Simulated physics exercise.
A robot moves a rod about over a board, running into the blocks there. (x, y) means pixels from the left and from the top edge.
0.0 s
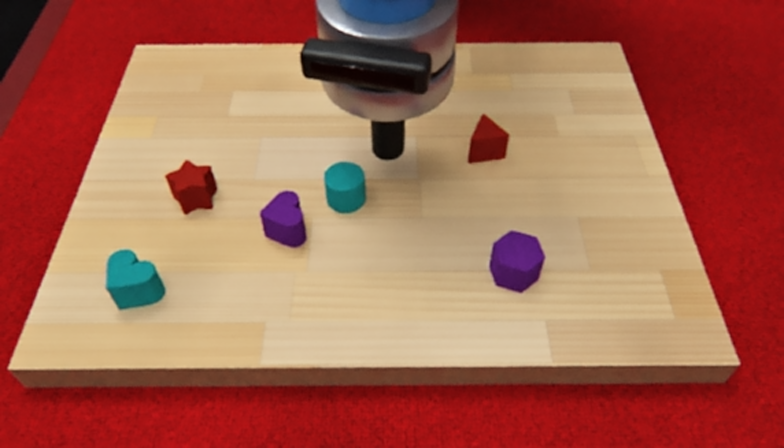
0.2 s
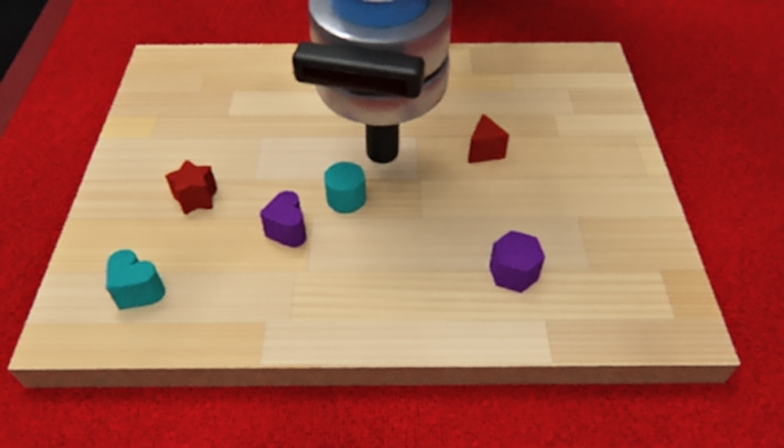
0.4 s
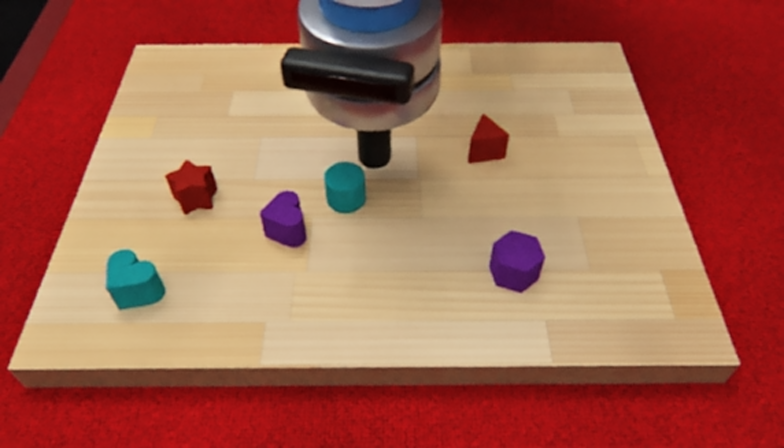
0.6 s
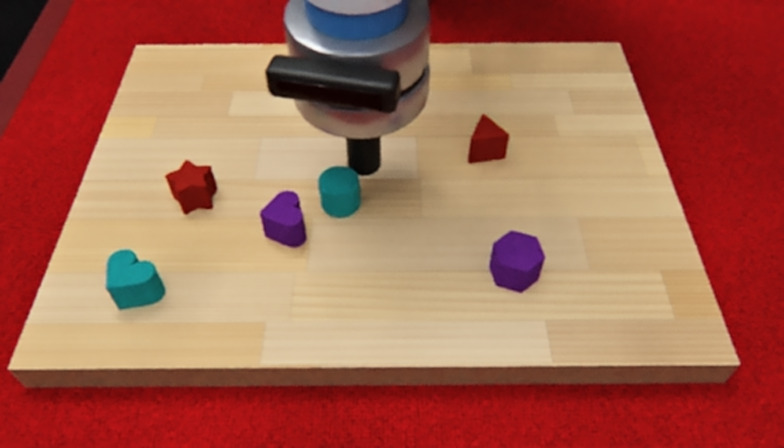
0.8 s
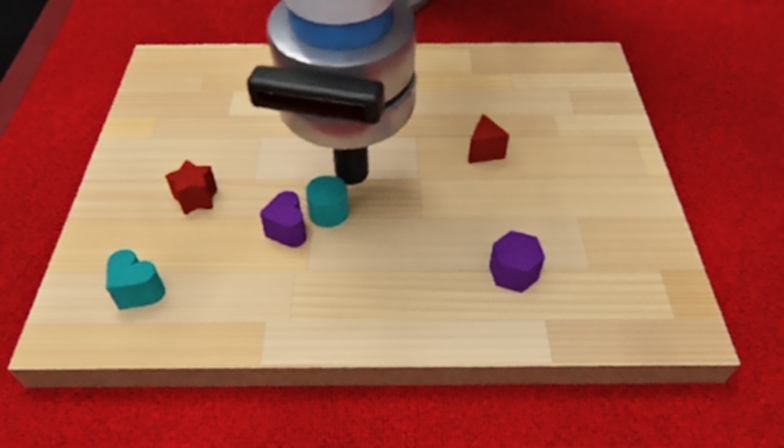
A robot's dark rod moves left and toward the viewer over a wooden board, meets the turquoise round block and pushes it the same way, close to the purple heart-shaped block, while the other blocks stay still.
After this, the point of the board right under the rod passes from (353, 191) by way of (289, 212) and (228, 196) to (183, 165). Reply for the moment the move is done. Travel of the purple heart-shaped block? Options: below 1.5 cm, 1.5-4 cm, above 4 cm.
The purple heart-shaped block ends up a moderate distance away, 1.5 to 4 cm.
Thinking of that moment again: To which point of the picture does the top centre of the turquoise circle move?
The answer is (286, 219).
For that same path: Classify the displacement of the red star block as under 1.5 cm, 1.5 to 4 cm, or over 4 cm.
Result: 1.5-4 cm.
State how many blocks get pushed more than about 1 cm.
The number will come to 3 or more.
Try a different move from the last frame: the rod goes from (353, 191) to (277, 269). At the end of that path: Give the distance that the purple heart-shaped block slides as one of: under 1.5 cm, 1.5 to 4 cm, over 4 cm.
Verdict: More than 4 cm.
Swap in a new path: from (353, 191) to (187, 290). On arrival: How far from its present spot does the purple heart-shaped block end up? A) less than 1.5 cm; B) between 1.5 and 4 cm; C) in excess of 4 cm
Option C.
On the path given first. One third of the way, rod at (284, 196); purple heart-shaped block at (248, 227); turquoise circle at (286, 219).
Two thirds of the way, rod at (223, 179); purple heart-shaped block at (248, 227); turquoise circle at (286, 219).
At the end, rod at (177, 148); red star block at (161, 169), turned 65° anticlockwise; purple heart-shaped block at (248, 227); turquoise circle at (286, 219).
